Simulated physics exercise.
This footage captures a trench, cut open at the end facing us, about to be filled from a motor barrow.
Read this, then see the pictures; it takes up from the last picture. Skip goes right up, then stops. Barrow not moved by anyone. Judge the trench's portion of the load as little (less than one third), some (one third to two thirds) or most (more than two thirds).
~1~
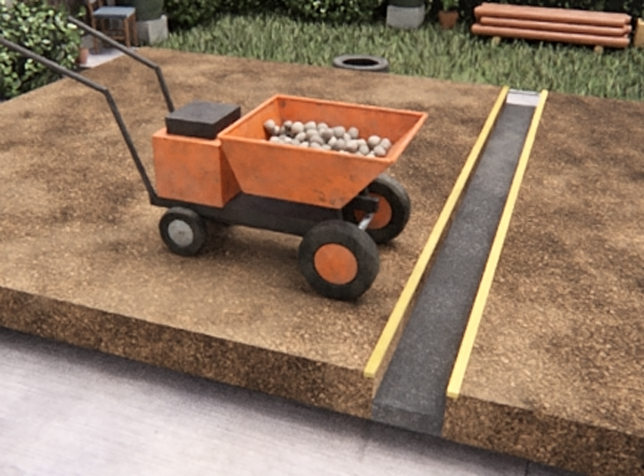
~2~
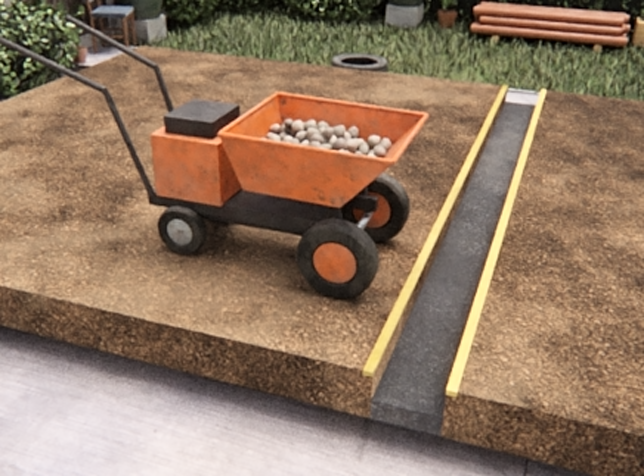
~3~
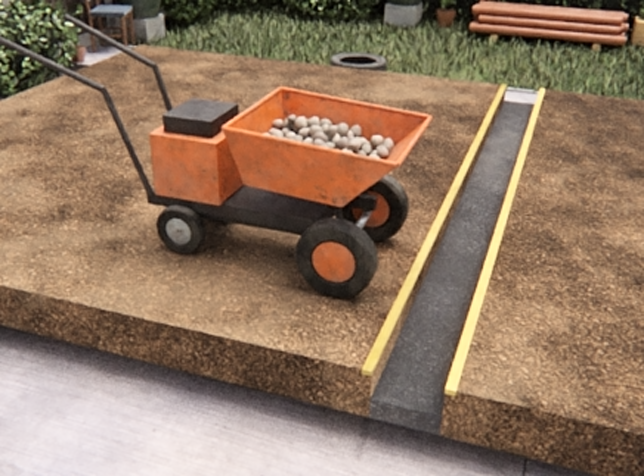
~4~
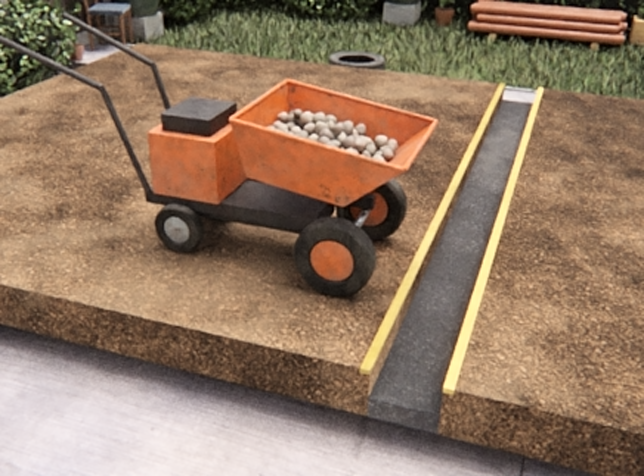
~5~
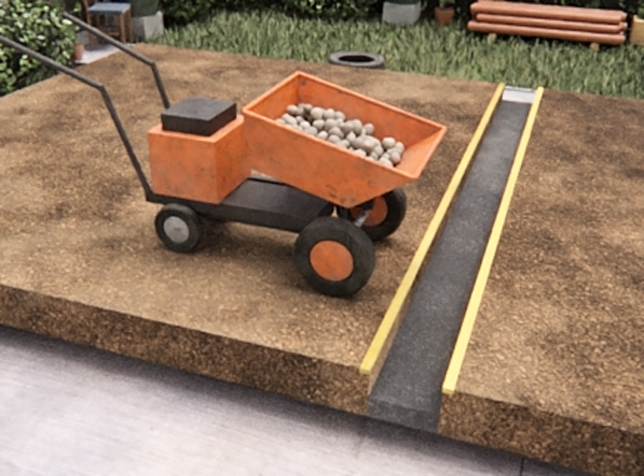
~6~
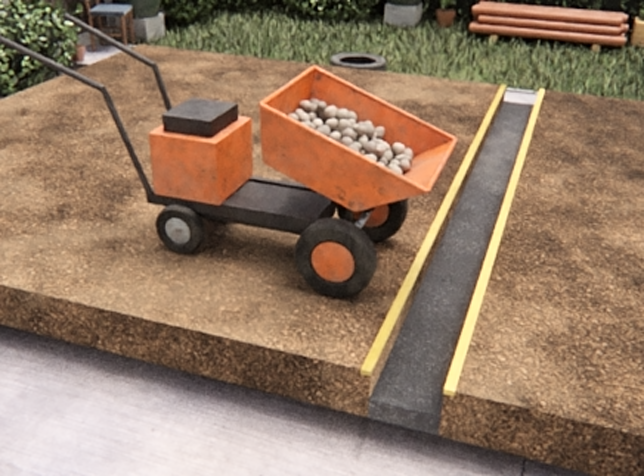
Little.
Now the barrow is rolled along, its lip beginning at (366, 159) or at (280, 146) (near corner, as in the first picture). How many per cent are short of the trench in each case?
First spot: 0 %, second spot: 40 %.
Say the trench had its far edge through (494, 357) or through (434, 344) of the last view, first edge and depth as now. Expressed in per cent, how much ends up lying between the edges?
Well, it'd be something like 70 per cent the first time and 0 per cent the second.
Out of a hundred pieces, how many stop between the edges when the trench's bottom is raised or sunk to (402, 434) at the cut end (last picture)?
The share comes to around 10 percent.
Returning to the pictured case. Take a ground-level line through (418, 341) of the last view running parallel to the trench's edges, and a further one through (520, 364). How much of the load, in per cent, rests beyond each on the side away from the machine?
Close to 80 % and 30 %, in that order.
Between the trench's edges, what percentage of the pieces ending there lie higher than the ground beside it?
About 30 %.
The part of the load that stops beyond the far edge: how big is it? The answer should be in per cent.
I'd estimate about 70 per cent of the load.
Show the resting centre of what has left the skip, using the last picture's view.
Centre at rest: Close to (517, 289).
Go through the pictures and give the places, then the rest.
Lip of the skip at (391, 162), level; top of the load at (321, 145), river pebbles; first edge of the trench at (387, 335); far edge at (465, 352), the trench under half as wide as the skip, and about half as deep as wide, in the first frame.
Lip of the skip at (392, 163), tipped barely; top of the load at (313, 136), in the second frame.
Lip of the skip at (397, 165), tipped barely; top of the load at (304, 134), in the third frame.
Lip of the skip at (404, 170), tipped a little; top of the load at (309, 129), in the fourth frame.
Lip of the skip at (414, 179), tipped a little; top of the load at (305, 128), in the fifth frame.
Lip of the skip at (426, 192), tipped clearly; top of the load at (317, 125); first edge of the trench at (384, 333); far edge at (462, 350), in the sixth frame.
Soon after the last picture, skip tipped steeply; all in the skip.
A little later, skip tipped right over; most in the skip; a stray few in or heaped over the trench; about a quarter beyond it.
Later still, skip tipped right over; about a quarter in the skip; a small part in or heaped over the trench; about two thirds beyond it.
At rest, skip tipped right over; about a quarter in the skip; a small part in or heaped over the trench; about two thirds beyond it.
